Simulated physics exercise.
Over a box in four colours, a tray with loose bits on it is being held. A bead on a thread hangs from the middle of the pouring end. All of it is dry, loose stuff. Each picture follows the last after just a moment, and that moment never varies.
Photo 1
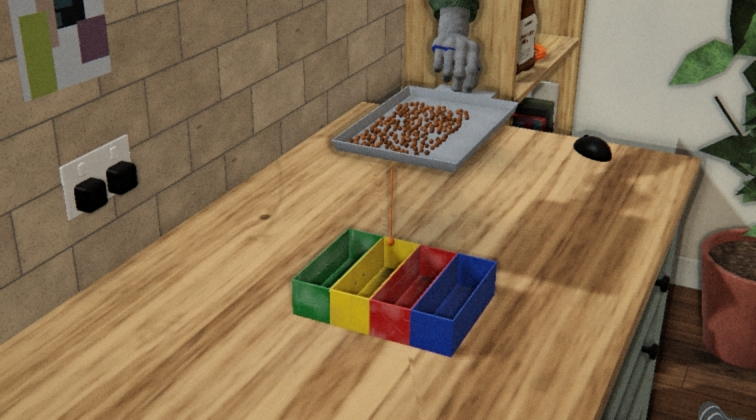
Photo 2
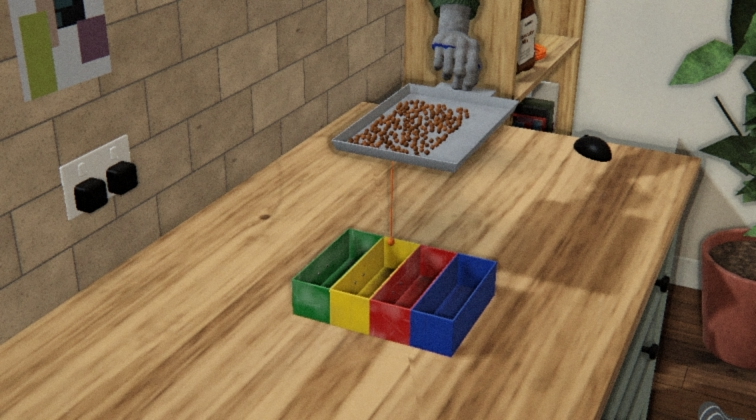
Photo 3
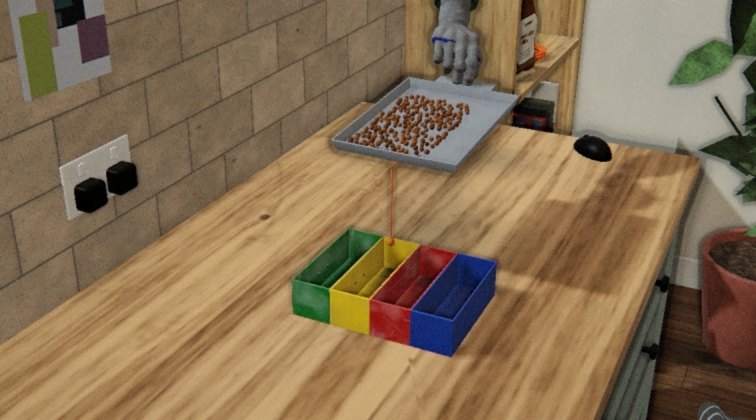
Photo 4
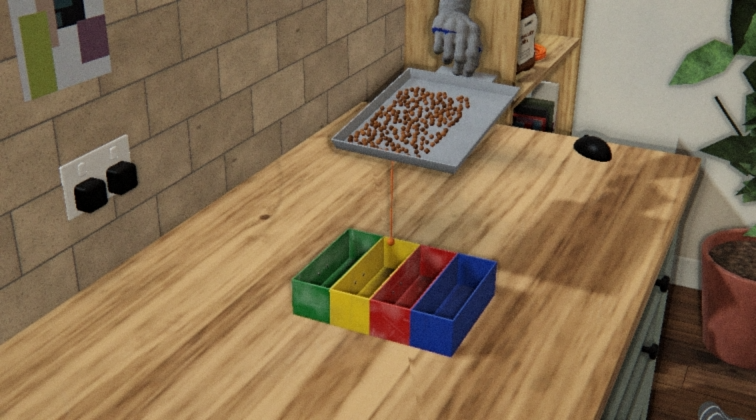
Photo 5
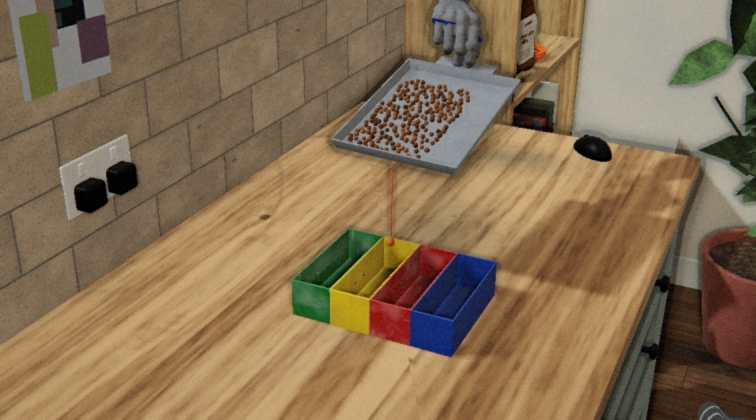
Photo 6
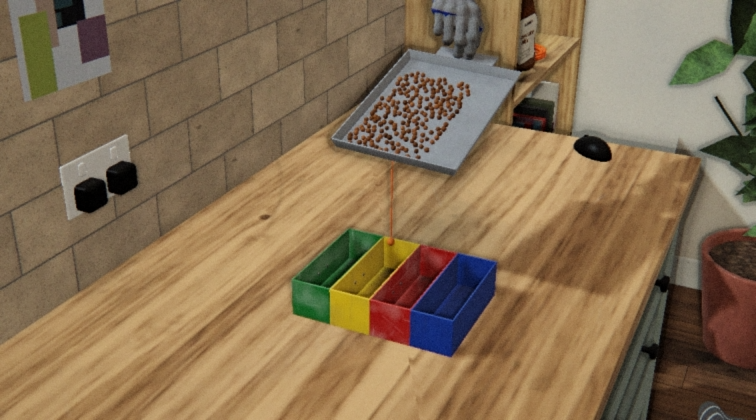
On a wooden counter, a gloved hand gradually tilts a tray of small brown balls.
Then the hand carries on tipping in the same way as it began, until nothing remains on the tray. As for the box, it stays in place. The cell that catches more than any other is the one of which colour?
It is the red one.
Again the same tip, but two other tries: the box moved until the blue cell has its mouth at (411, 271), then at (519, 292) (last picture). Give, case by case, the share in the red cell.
Roughly 20 % and 0 %.
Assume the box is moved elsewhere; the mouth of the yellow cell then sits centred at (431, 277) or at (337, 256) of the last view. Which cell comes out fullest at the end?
Try 1: The yellow cell. Try 2: That blue cell.
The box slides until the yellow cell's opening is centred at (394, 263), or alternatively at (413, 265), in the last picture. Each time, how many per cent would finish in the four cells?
It comes to about 100 per cent the first time and about 100 per cent the second.
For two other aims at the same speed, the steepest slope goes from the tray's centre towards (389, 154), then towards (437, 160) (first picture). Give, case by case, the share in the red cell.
10 %, give or take, and then 40 %.
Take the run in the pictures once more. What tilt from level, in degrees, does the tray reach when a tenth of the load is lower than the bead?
Angle: Approx. 85 degrees.
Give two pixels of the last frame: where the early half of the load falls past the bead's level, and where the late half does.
Early-half point (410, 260); late-half point (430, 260).
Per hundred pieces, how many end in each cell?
I'd put the green cell near 0, the yellow cell near 30, the red cell near 40, and the blue cell near 30.
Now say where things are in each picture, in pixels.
In the first frame, corners of the pouring end (336, 140) and (454, 162), level; middle of the load (416, 128), cereal balls; bead on its thread (391, 242); green cell (311, 298); yellow cell (350, 308); red cell (390, 319); blue cell (431, 330).
In the second frame, corners of the pouring end (336, 139) and (454, 162), level; middle of the load (416, 127).
In the third frame, corners of the pouring end (336, 139) and (454, 163), tipped barely, lowest at the right corner; middle of the load (416, 124).
In the fourth frame, corners of the pouring end (336, 138) and (454, 164), tipped a little, lowest at the right corner; middle of the load (416, 120).
In the fifth frame, corners of the pouring end (336, 138) and (454, 165), tipped a little, lowest at the right corner; middle of the load (416, 115).
In the sixth frame, corners of the pouring end (336, 137) and (454, 166), tipped a little, lowest at the right corner; middle of the load (416, 112); green cell (311, 298); yellow cell (350, 308); red cell (390, 319); blue cell (431, 330).
Just after the last frame, tray tipped steeply; almost all on the tray; just a few in the red cell; just a few in the blue cell; just a few in the yellow cell; just a few falling or outside the box.
A moment on, tray tipped right over; just a few on the tray; roughly a third in the red cell; roughly a quarter in the yellow cell; roughly a quarter in the blue cell; just a few in the green cell; roughly a quarter falling or outside the box.
Further on, tray tipped past a quarter turn; roughly half in the red cell; roughly a quarter in the blue cell; roughly a quarter in the yellow cell; just a few in the green cell; just a few falling or outside the box.
When it is over, tray tipped past a quarter turn; roughly half in the red cell; roughly a quarter in the blue cell; roughly a quarter in the yellow cell; just a few in the green cell; just a few outside the box.
